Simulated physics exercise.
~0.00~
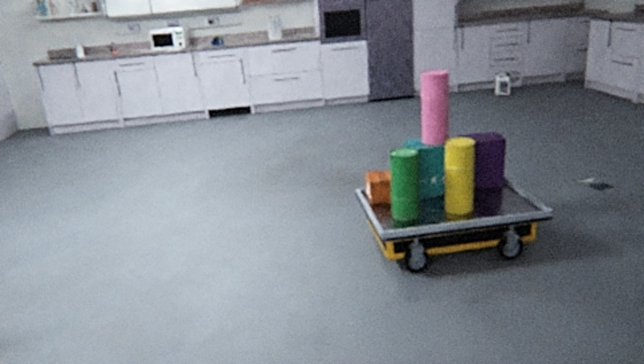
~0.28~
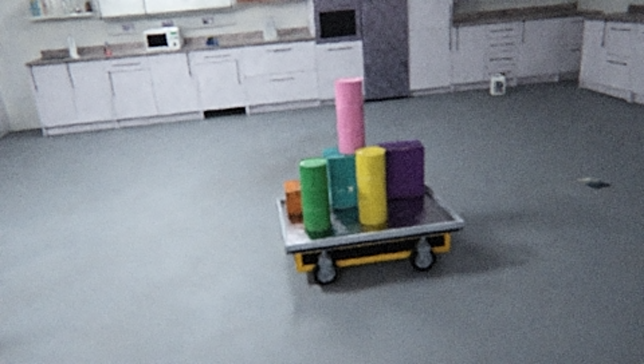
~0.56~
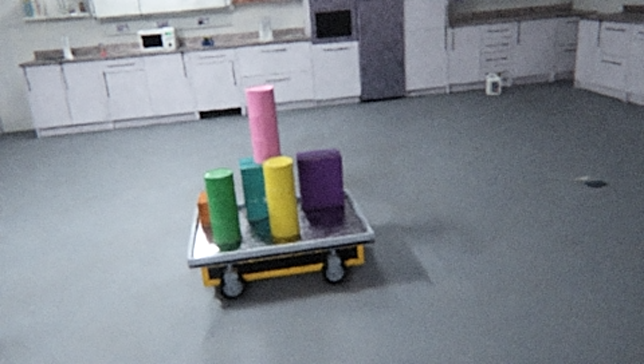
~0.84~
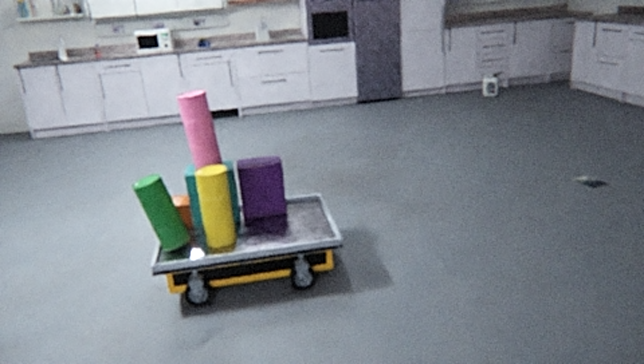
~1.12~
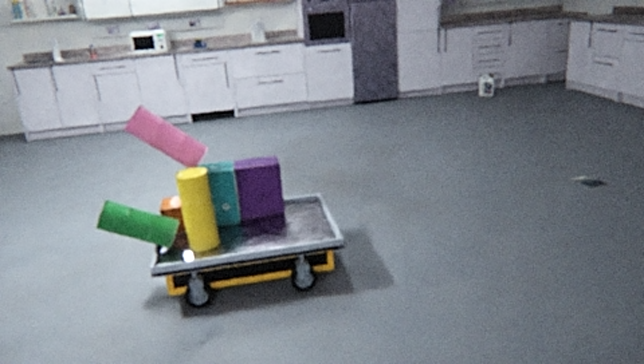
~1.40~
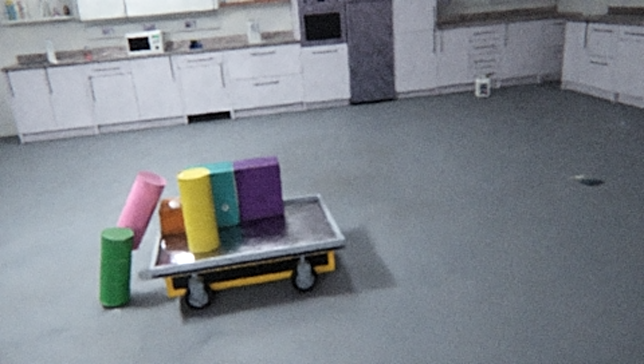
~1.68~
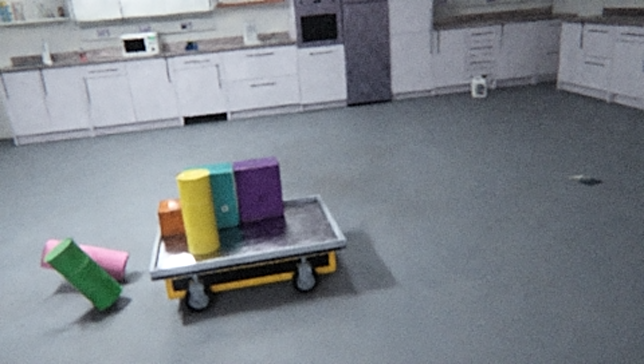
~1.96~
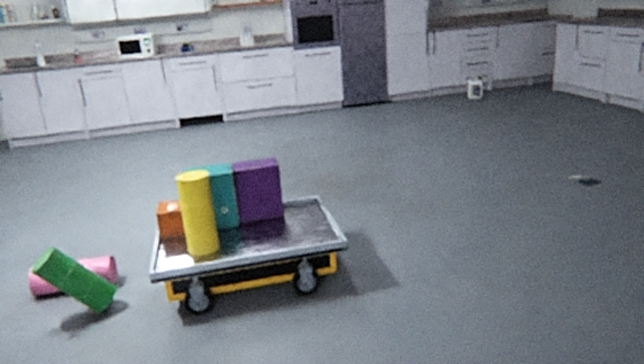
A flat cart carrying colourful blocks and cylinders rolled left across a kitchen floor and stopped, and the green and pink cylinders tipped over its left edge and dropped to the floor, ending beside it while the yellow cylinder and the boxes stayed aboard.
